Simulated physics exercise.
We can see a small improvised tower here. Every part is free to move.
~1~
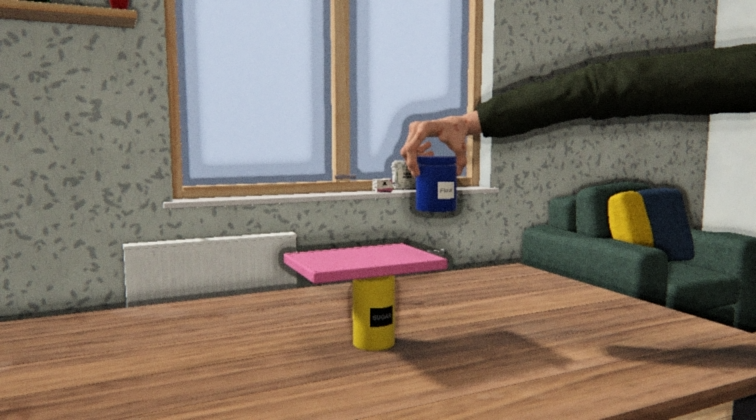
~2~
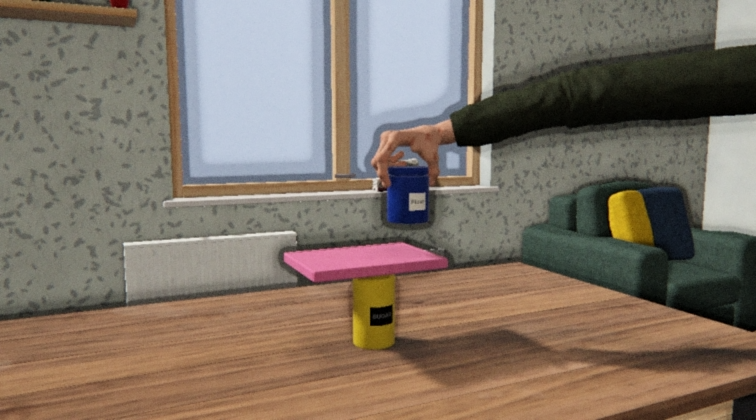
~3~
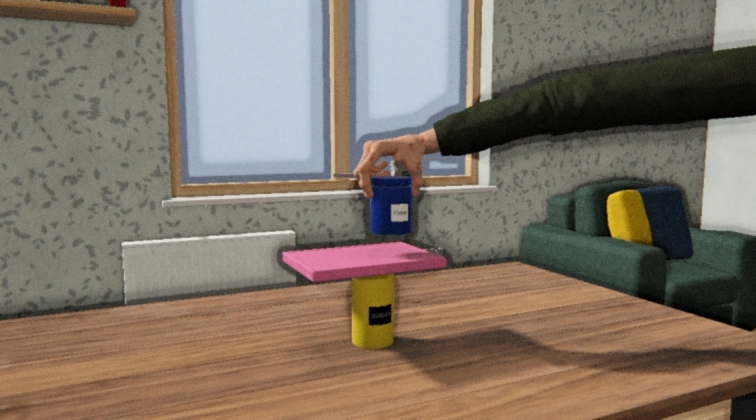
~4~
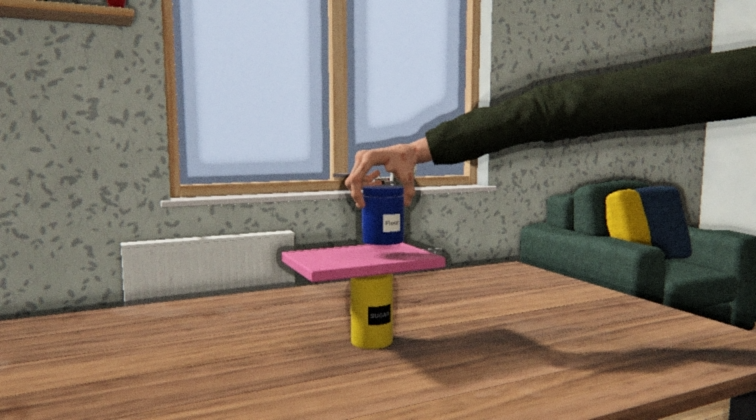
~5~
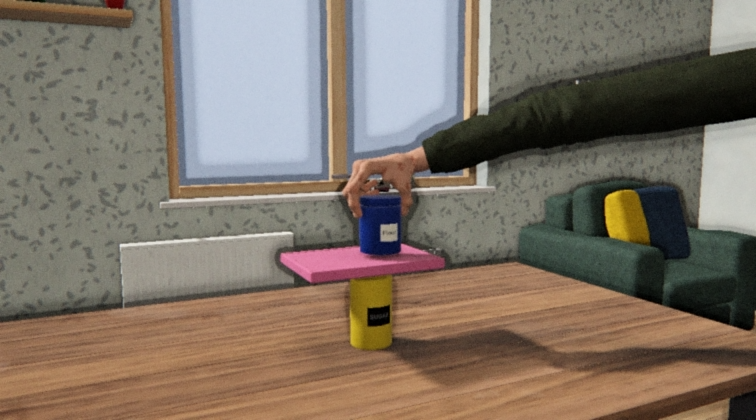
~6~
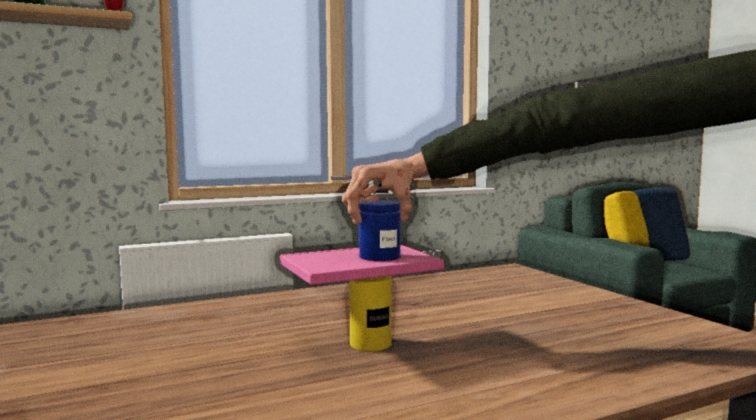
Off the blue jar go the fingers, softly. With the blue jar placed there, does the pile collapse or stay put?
I expect it to stay steady.
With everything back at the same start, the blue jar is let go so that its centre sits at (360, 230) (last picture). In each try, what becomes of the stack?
Result: The stack stays stable.
Then, 0.50 s later than the last frame, all is still.
Then, 1.30 s later than the last frame, blue jar resting near (380, 230).
When it is over, all 3 as before. End places, in pixels of the last picture, blue jar near (381, 231). The stack keeps its balance.
